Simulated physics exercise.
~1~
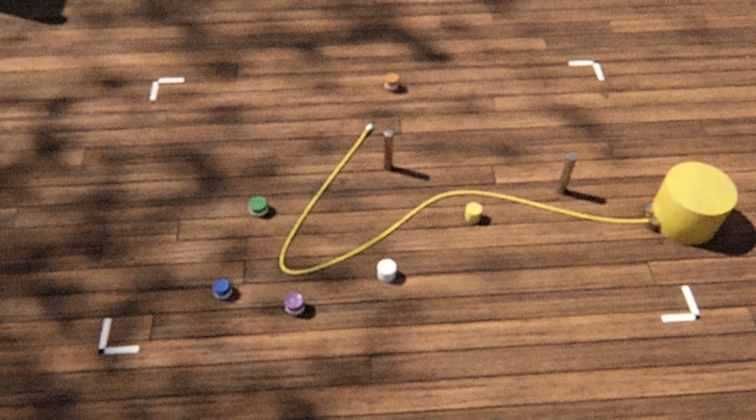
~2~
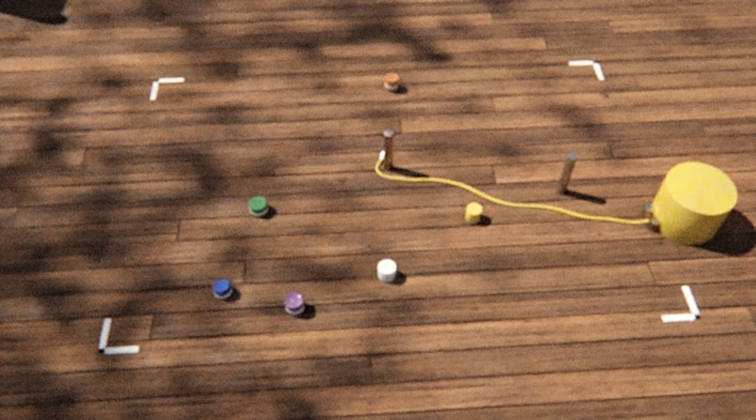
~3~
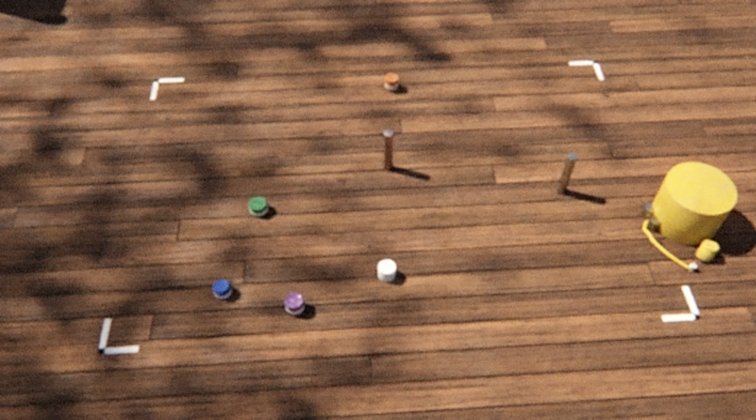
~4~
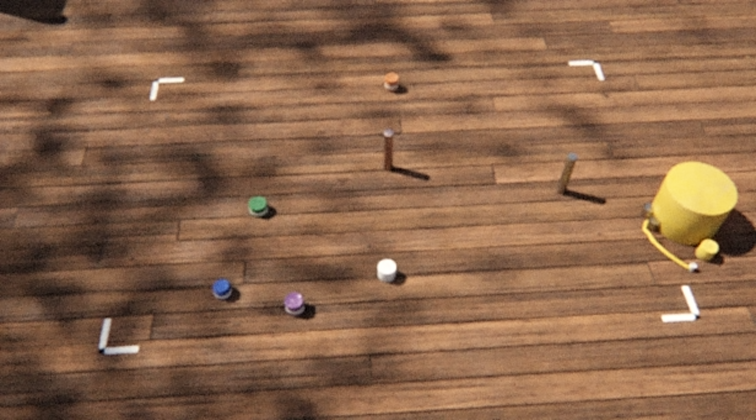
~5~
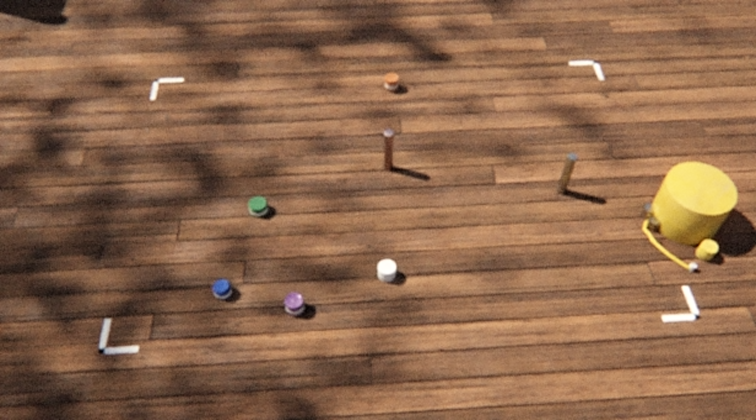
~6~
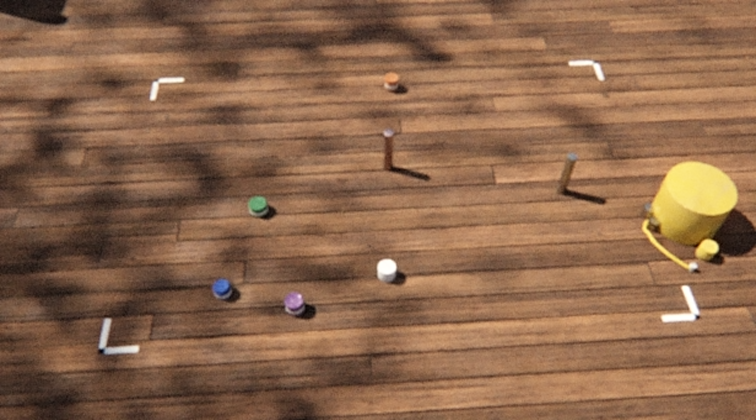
In this clip, a yellow reel on a wooden deck draws in a long yellow lead past two upright posts, sweeping a small yellow tub rightward until it rests beside the reel with a short length still out, while the other five small containers stay put.
